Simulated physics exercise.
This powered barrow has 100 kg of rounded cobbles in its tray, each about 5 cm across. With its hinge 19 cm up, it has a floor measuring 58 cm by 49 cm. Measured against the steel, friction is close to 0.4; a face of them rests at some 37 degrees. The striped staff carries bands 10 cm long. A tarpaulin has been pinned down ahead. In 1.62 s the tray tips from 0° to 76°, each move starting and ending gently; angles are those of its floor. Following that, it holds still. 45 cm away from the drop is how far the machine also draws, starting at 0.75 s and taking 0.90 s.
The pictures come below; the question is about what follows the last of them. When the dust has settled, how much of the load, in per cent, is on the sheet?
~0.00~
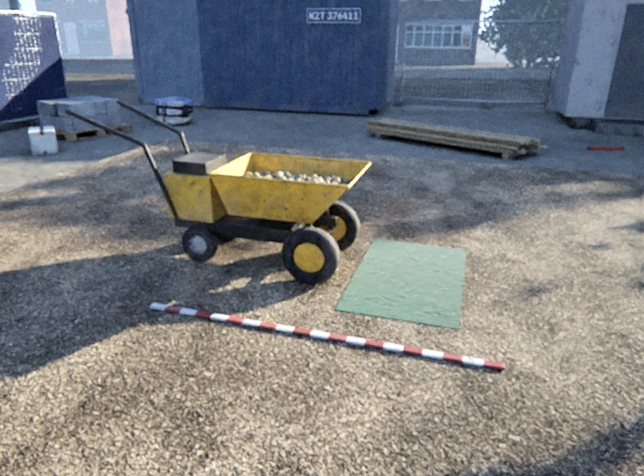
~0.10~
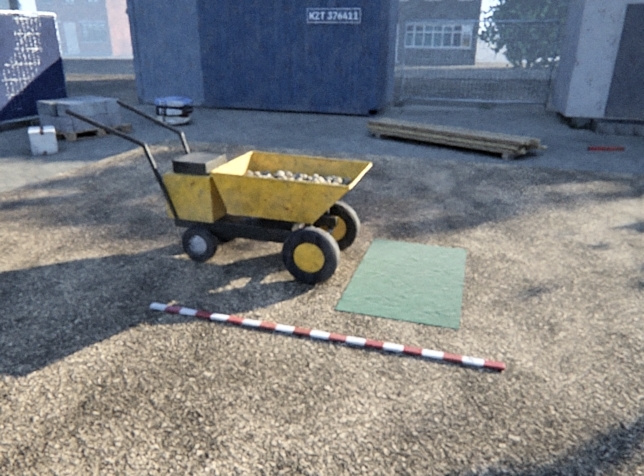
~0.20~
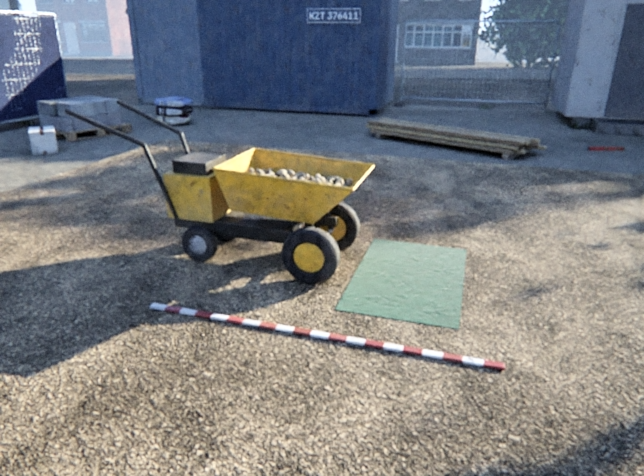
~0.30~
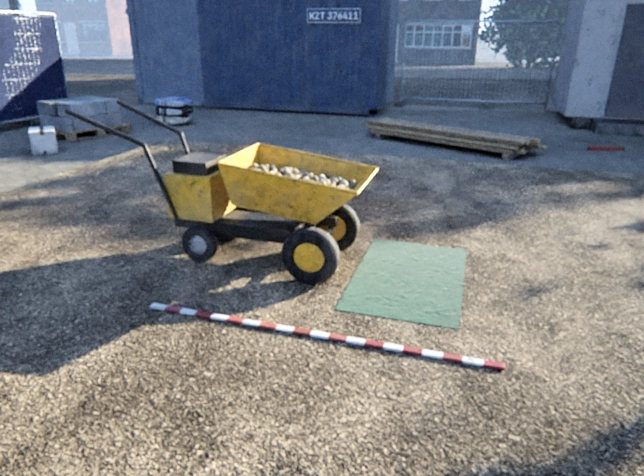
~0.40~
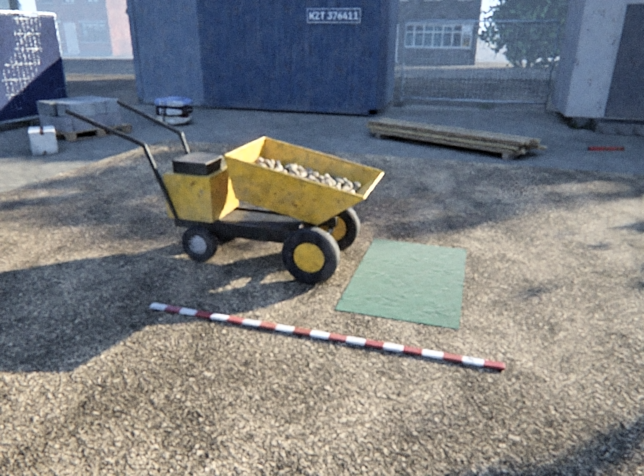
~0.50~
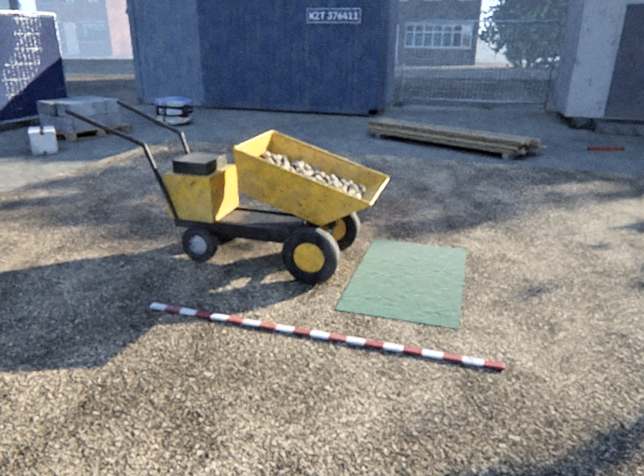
50 %.
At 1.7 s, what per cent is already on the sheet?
At that moment: Approx. 50 %.
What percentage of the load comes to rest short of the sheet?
Some 15 per cent of the load.
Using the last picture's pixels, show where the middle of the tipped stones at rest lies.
I'd point somewhere around (374, 270).
After 1.2 s the floor is at 64°; 89 % in the tray, 11 % on the sheet; the foremost stones are at (399, 268).
After 1.7 s the floor is at 76°; 35 % in the tray, 14 % short of the sheet, 50 % on the sheet, 2 % off the sheet elsewhere; the foremost stones are at (456, 292).
After 2.1 s the floor is at 76°; 33 % in the tray, 16 % short of the sheet, 49 % on the sheet, 2 % off the sheet elsewhere; the foremost stones are at (478, 297).
After 4.1 s the floor is at 76°; 33 % in the tray, 16 % short of the sheet, 49 % on the sheet, 2 % off the sheet elsewhere; the foremost stones are at (480, 298).
